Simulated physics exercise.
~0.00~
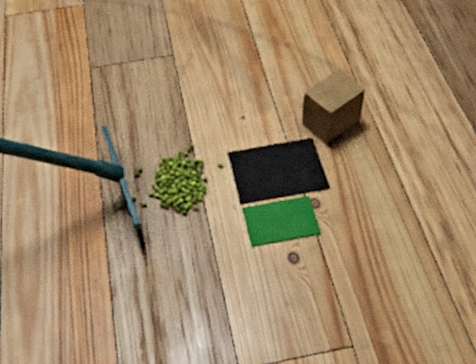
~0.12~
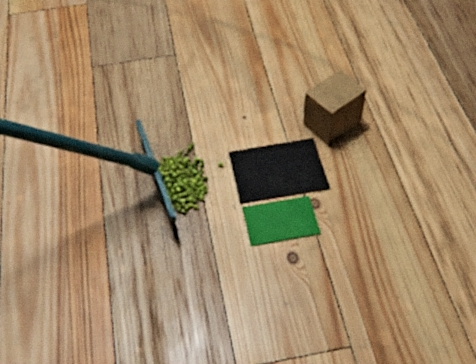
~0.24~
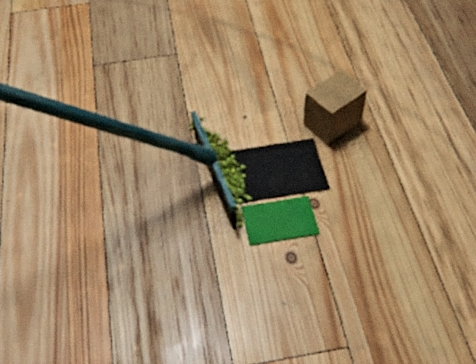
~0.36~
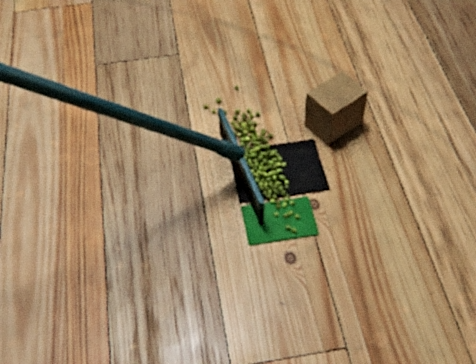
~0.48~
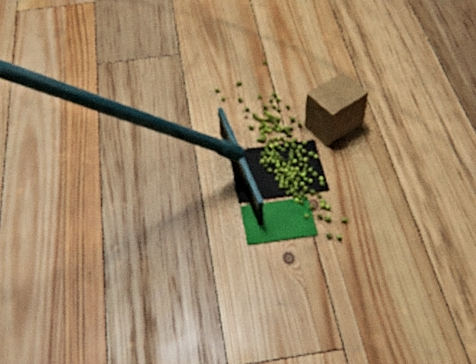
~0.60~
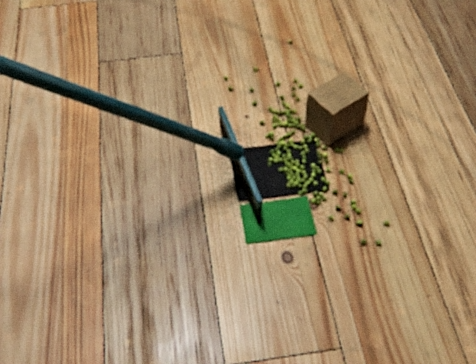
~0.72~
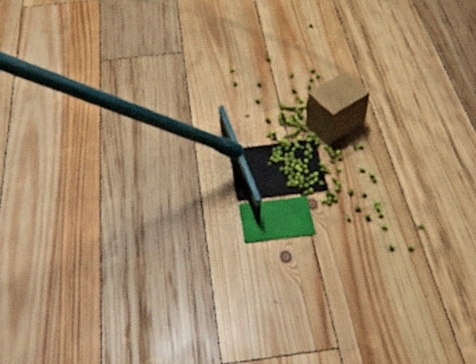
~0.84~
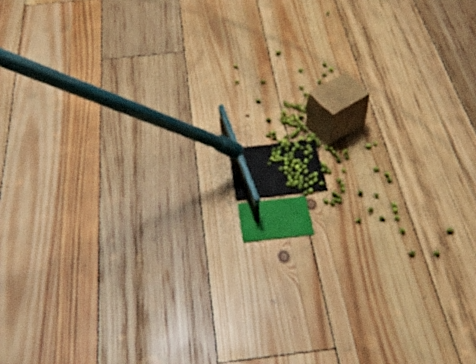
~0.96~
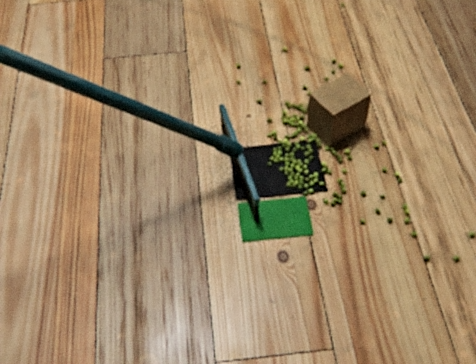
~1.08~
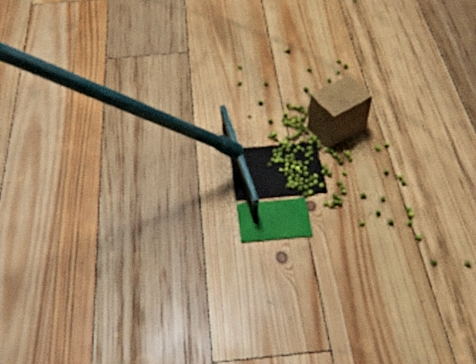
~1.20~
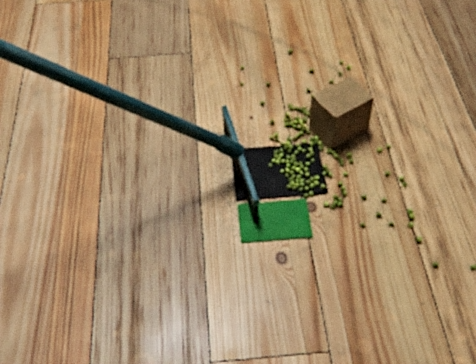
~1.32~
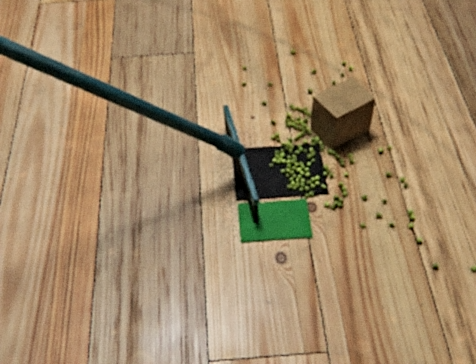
A wooden plank floor is seen from above at an angle, with a black mat at the centre, a smaller green mat just below it and a brown block to the upper right. A dark teal squeegee on a long handle stands at the left beside a heap of small green peas. The squeegee pushes the heap rightwards onto the black mat, then stops at its left edge. The peas spread onward, some reaching the block and others scattering to the lower right. They settle with a cluster on the black mat, many on bare wood and the green mat clear.
